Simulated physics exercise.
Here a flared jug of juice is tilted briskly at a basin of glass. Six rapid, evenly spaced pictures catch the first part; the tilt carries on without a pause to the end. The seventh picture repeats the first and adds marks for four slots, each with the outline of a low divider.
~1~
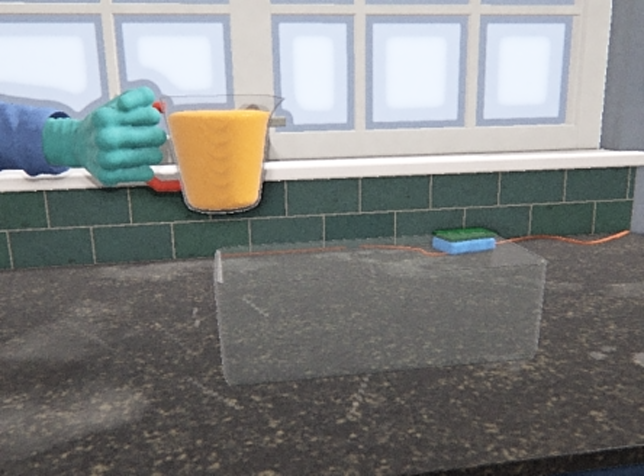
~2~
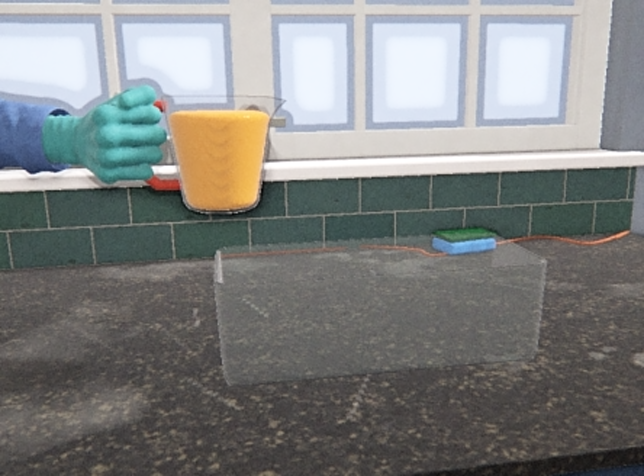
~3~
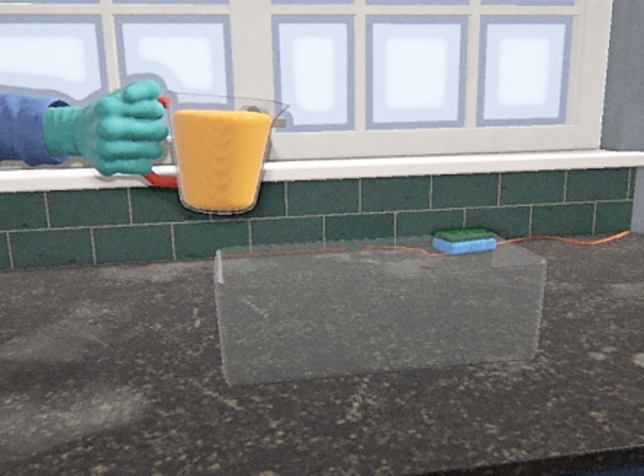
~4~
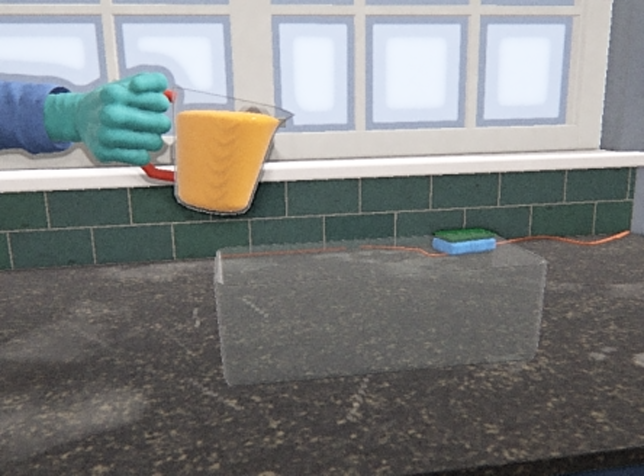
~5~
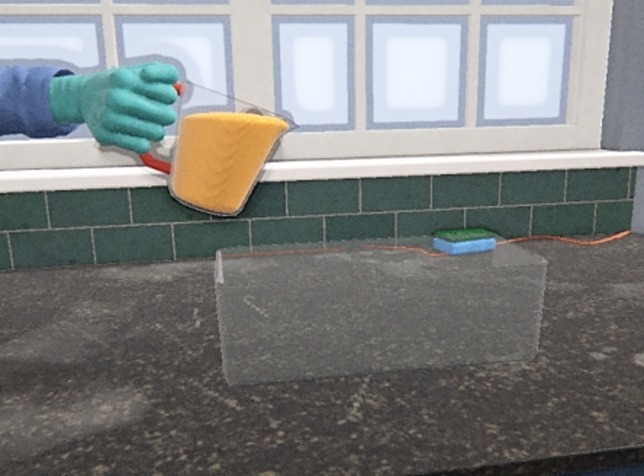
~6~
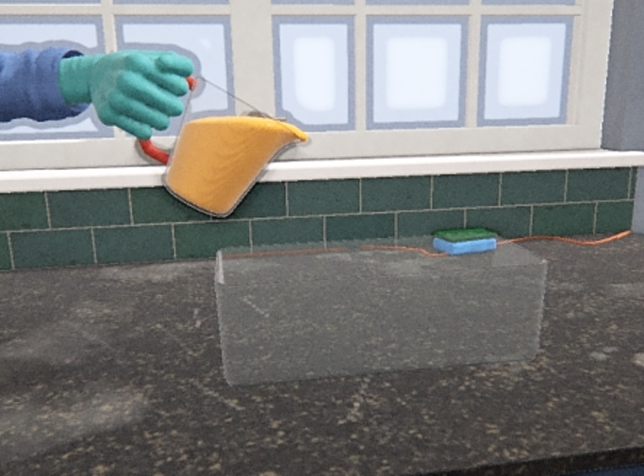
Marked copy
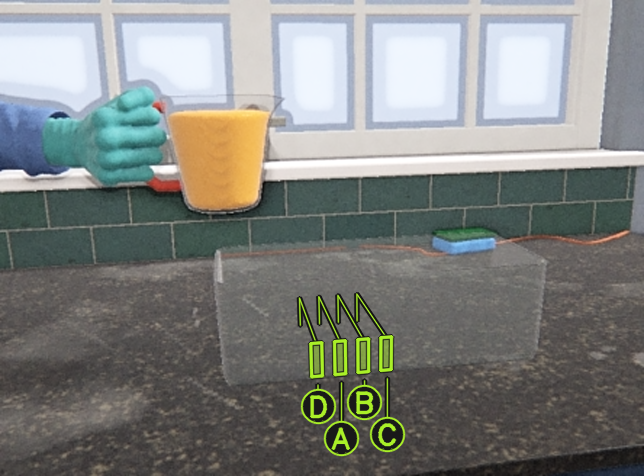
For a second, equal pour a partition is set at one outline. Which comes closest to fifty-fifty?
B.
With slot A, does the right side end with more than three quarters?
Yes, it does.
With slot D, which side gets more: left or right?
The right side.
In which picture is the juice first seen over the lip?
Picture 6.
On the marked copy, A at (341, 382); B at (364, 380); C at (387, 378); D at (318, 384).
With A, about 8 % ends left of the wall and 91 % right of it.
With B, about 49 % ends left of the wall and 50 % right of it.
With C, about 88 % ends left of the wall and 10 % right of it.
With D, about 4 % ends left of the wall and 95 % right of it.
